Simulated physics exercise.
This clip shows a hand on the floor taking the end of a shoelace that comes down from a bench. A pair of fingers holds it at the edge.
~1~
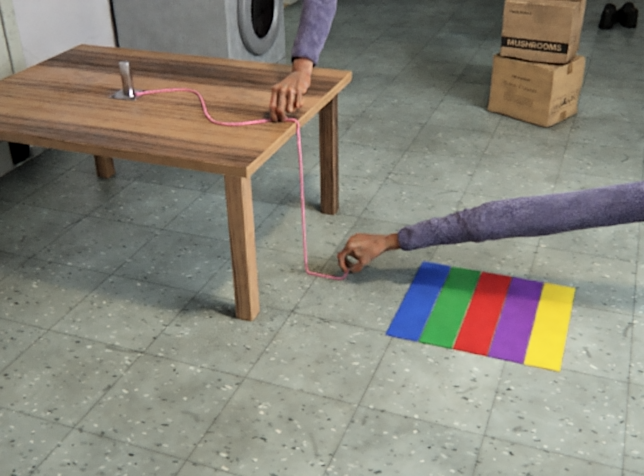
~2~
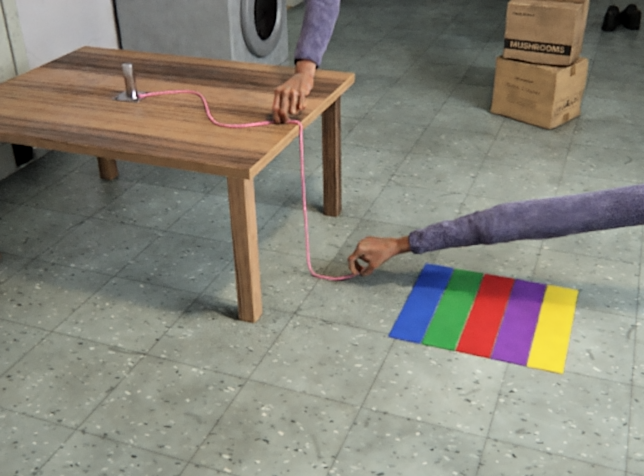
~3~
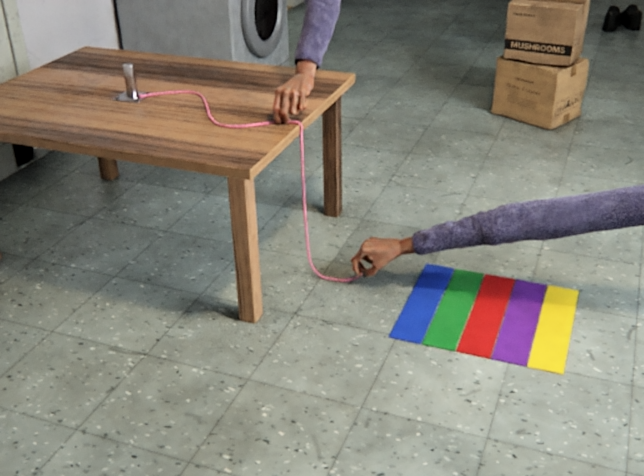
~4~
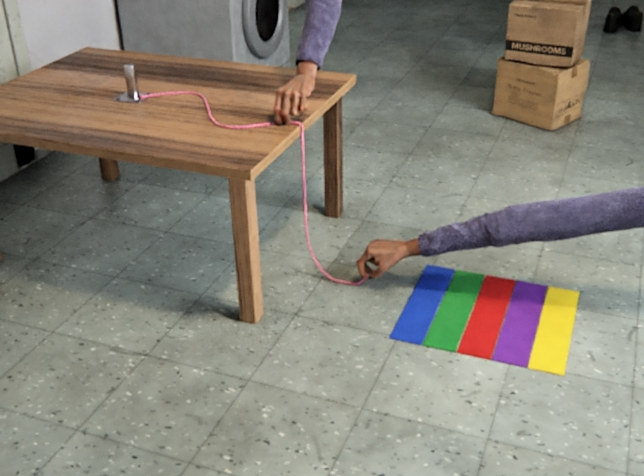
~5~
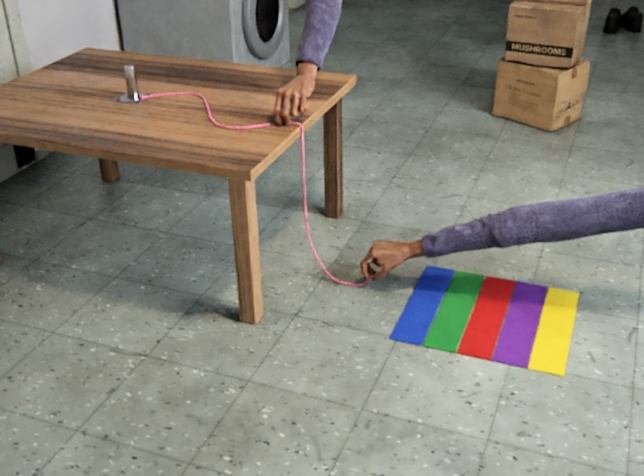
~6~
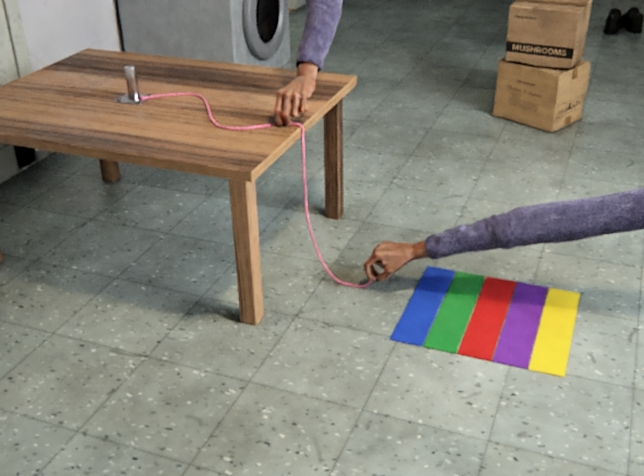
On a tiled floor beside a wooden table, a hand drawing a pink shoelace's end slightly right, fingers holding it at the table edge.
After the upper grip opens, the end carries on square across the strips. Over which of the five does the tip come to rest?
Over the purple one.
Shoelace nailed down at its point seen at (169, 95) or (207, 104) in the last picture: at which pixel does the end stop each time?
Per try (px): (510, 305), (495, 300).
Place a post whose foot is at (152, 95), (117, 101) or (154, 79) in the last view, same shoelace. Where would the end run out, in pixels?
Going through them in sequence: (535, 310), (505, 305) and finally (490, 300).
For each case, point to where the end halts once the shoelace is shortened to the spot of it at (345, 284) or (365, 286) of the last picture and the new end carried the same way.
Estimated pixels: (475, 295) then (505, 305).
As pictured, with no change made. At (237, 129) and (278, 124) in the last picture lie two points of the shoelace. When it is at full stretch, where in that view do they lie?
Near (292, 123) and (326, 145).
Soon after, end near (471, 297); over green.
Then, end near (502, 303); over red.
At full stretch, end near (523, 306); over purple. It gets as far as the purple strip.
